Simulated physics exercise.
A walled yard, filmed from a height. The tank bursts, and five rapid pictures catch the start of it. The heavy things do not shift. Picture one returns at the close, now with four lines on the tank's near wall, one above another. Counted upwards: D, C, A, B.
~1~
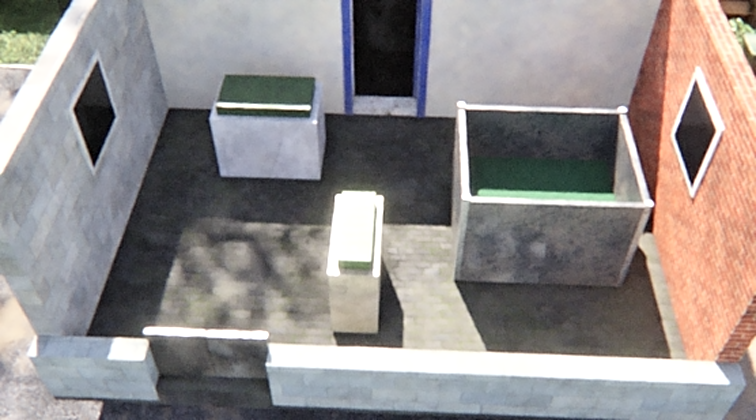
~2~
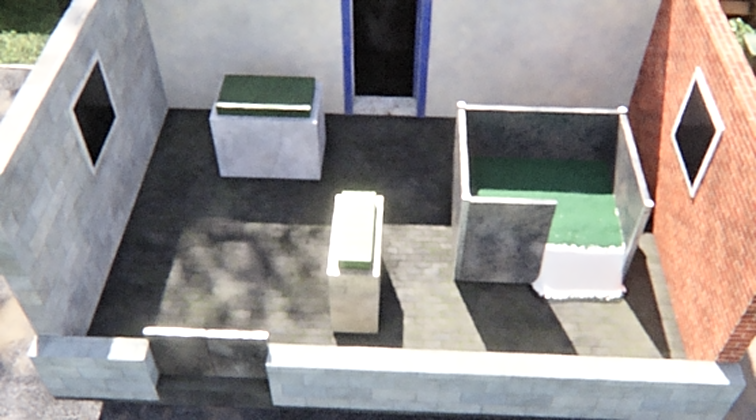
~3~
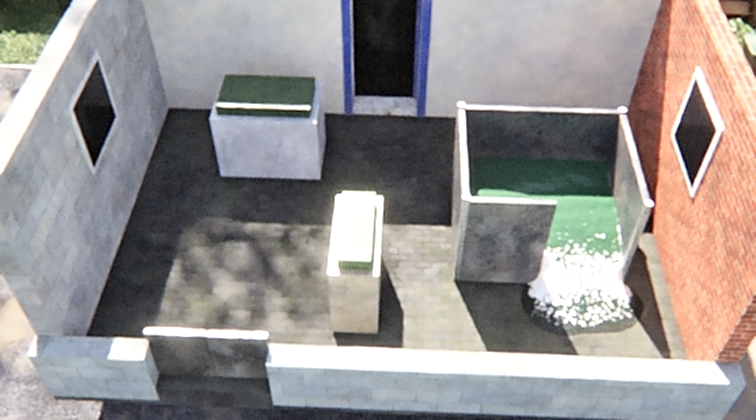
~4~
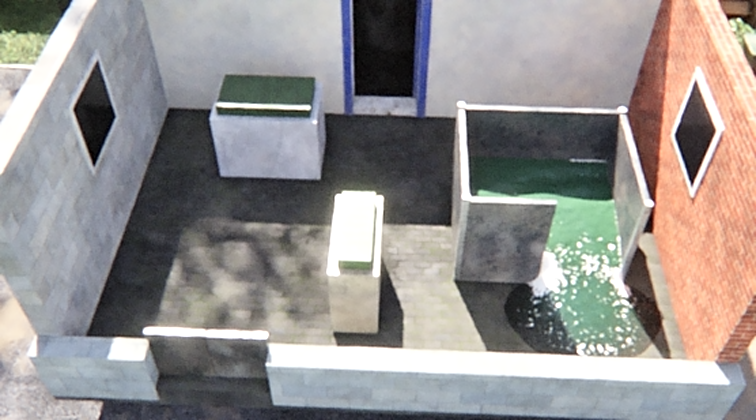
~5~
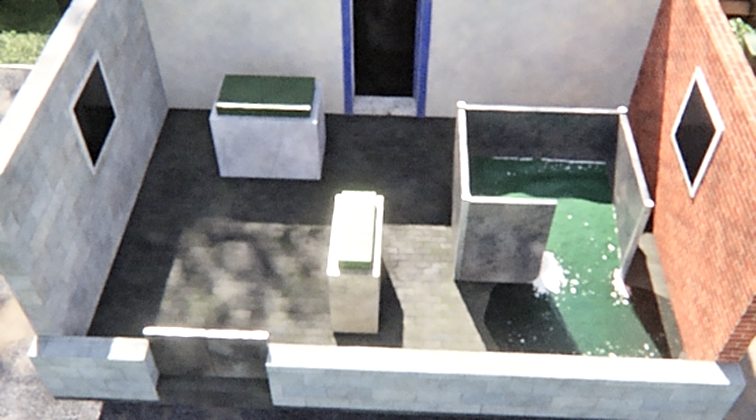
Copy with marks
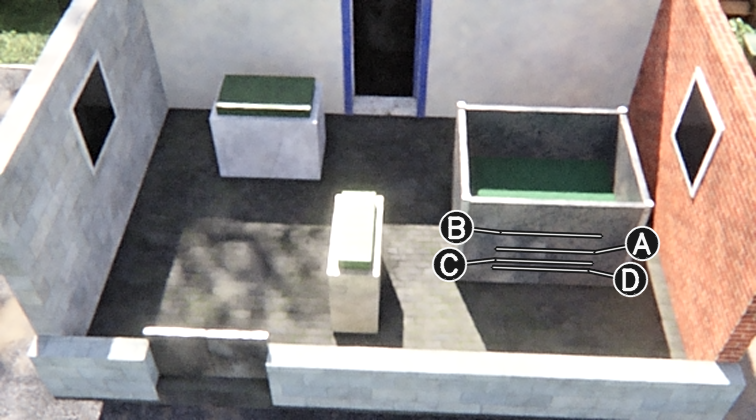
In a walled yard with a blue-framed doorway, a shut gate and planter-like blocks, green water sits still in a large tank at the right. The right part of the tank's front opens and water pours out, foaming white at the gap. It spreads across the dark paving as the level inside drops.
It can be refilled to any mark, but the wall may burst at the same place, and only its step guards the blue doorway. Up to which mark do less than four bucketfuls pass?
Go for B.
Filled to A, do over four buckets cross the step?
No, that is safe.
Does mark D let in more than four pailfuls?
No, not at all.
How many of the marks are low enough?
All of the four.
On the marked copy, A at (545, 250); B at (550, 234); C at (543, 261); D at (541, 269); from the bottom up D, C, A, B.
If A is chosen, nothing gets over.
If B is chosen, a splash gets over, under a bucket.
If C is chosen, nothing gets over.
If D is chosen, nothing gets over.
